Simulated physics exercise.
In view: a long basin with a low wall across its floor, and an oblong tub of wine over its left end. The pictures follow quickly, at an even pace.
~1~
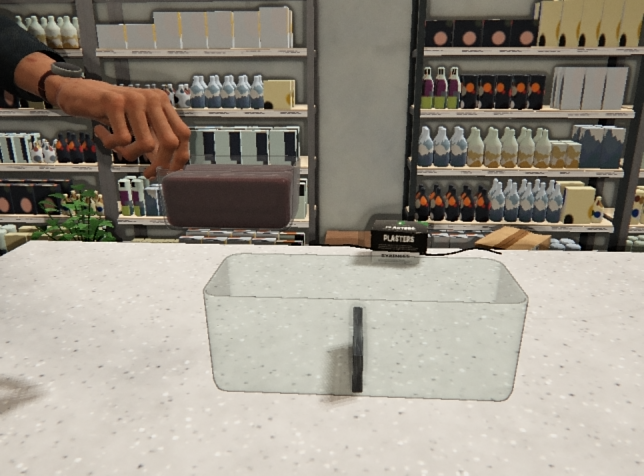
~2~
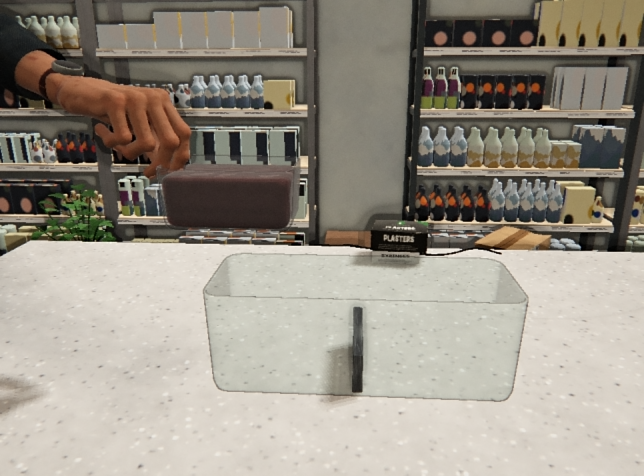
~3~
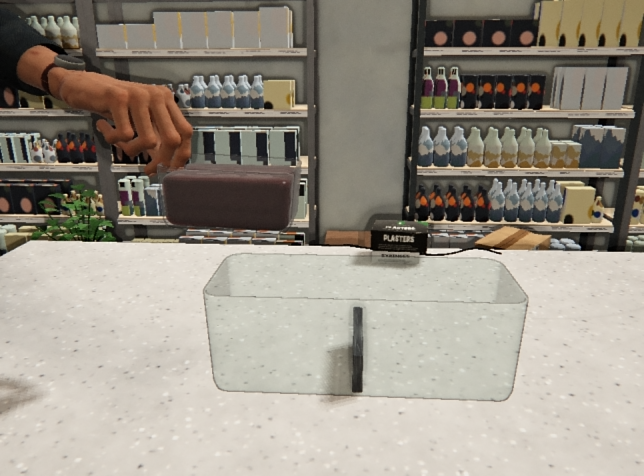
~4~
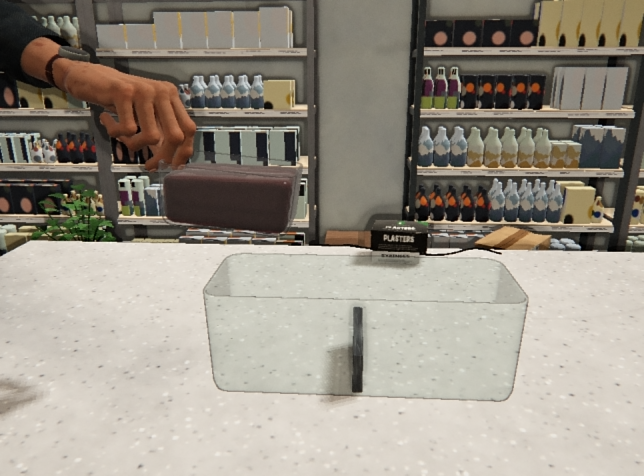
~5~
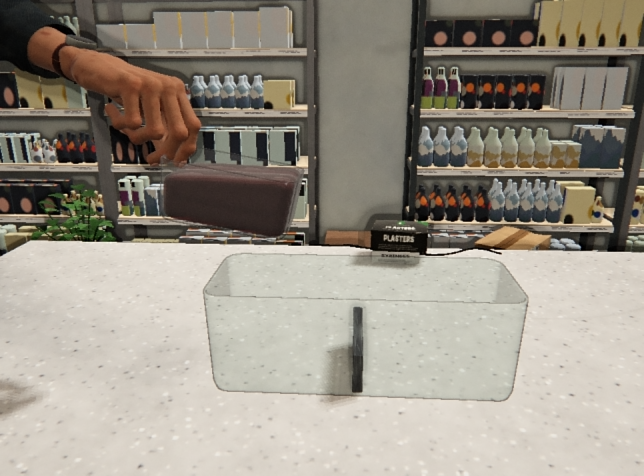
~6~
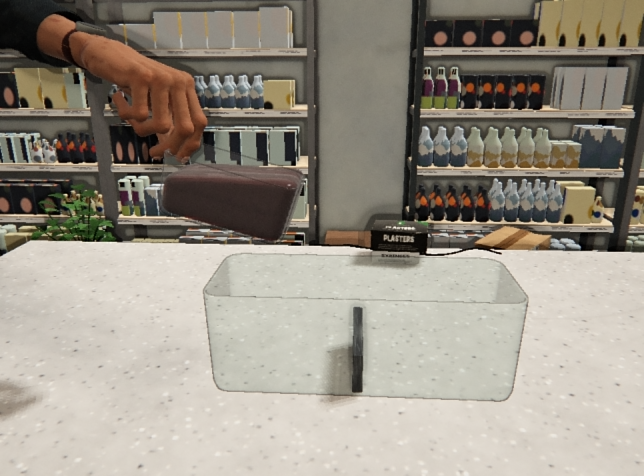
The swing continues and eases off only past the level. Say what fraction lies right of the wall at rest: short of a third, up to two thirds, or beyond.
It comes to between a third and two thirds.
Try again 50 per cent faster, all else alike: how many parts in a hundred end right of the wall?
Roughly 30 in a hundred.
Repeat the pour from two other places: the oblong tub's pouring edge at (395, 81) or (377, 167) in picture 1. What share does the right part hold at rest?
About 85 and 90 per cent.
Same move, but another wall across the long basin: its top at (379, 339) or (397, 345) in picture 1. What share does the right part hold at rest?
Roughly 10 per cent, and 15 per cent.
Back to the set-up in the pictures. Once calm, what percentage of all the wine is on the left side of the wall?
Close to 55 per cent.
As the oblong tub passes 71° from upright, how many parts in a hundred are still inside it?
About 30 per cent.
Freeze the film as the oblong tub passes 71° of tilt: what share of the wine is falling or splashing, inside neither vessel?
Near 30 %.
A moment on, the oblong tub is tipped part way and 31 per cent is still to pour, 15 is left of the wall and 25 right of it.
Next, the oblong tub is tipped right over and 5 per cent is still to pour, 47 is left of the wall and 43 right of it.
Then the oblong tub is tipped right over and 0 per cent is still to pour, 54 is left of the wall and 44 right of it.
Later the oblong tub is tipped right over and 0 per cent is still to pour, 54 is left of the wall and 44 right of it.
At rest 54 per cent lies left of the wall, 44 right of it and 2 outside.
